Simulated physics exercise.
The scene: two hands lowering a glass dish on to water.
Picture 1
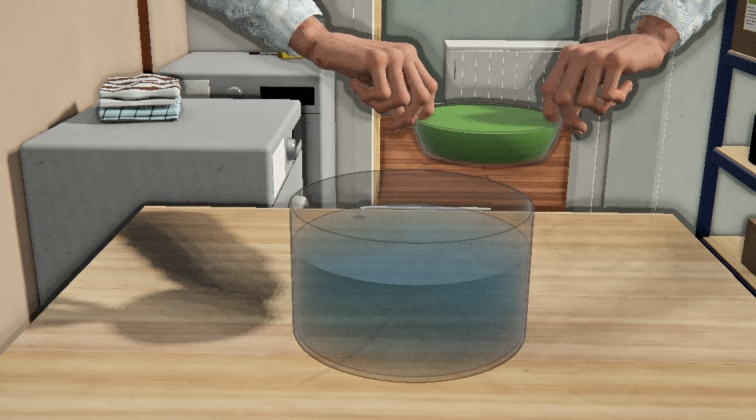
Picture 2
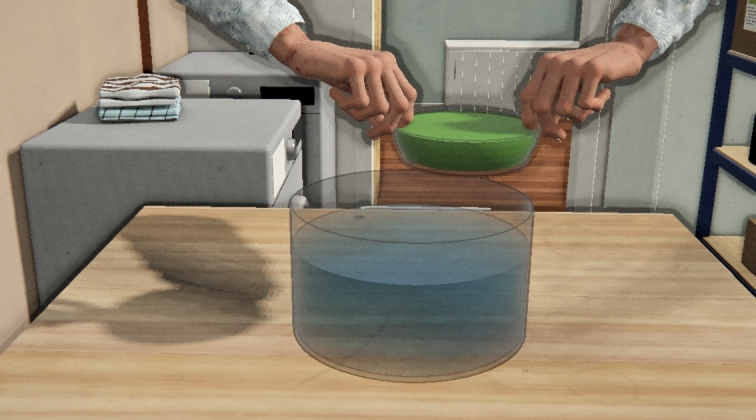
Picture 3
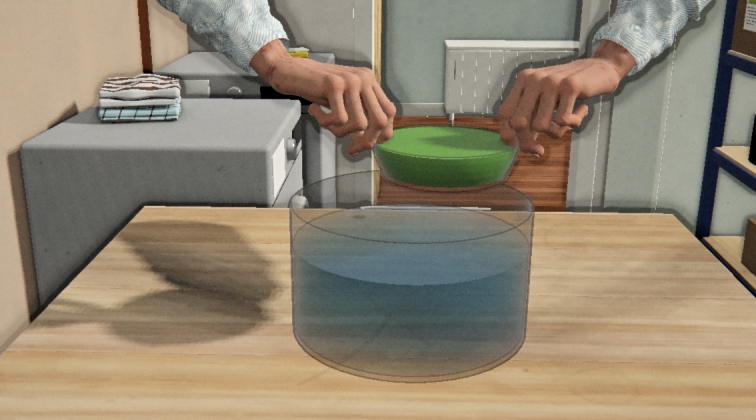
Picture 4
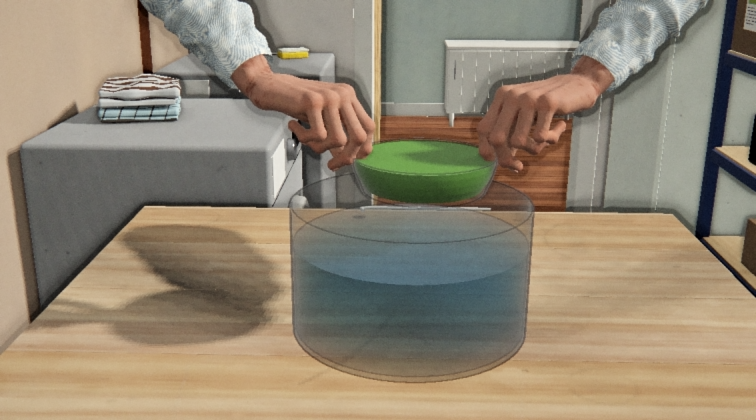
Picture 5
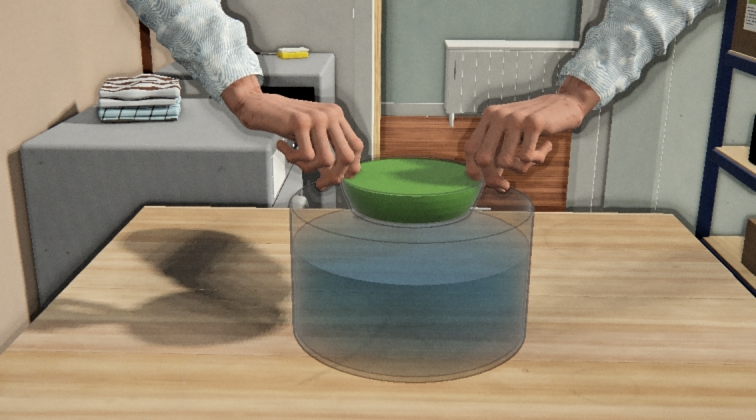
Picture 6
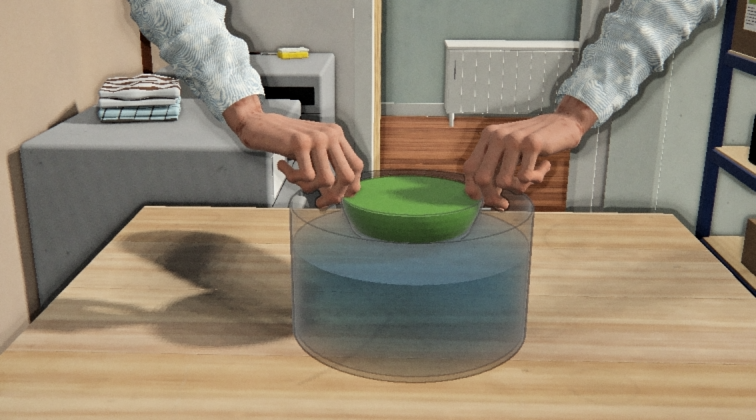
Two hands in pale blue-grey sleeves lower a shallow glass dish, nearly full of something green, over a wooden table in a room seen from the front and slightly above. A wide clear basin of blue water stands at the centre, with grey cabinets and folded cloths behind it on the left and shelves at the right. The dish moves down and left, then straight down inside the rim, just above the water, while the view stays still.
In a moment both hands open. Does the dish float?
The dish fills and founders.
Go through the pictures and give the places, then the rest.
The first picture shows dish (485, 132) nearly full; above the basin.
The second picture shows dish nearly full, surface at (465, 127); coming down.
The third picture shows dish (444, 155) nearly full; lower.
The fourth picture shows dish nearly full, surface at (424, 158); lower still.
The fifth picture shows dish (412, 189) nearly full; close to the surface.
The sixth picture shows dish nearly full, surface at (411, 196); just over the surface.
Next, the dish dips into the water.
After that, water pours in over its rim.
Finally, the dish lies on the bottom.
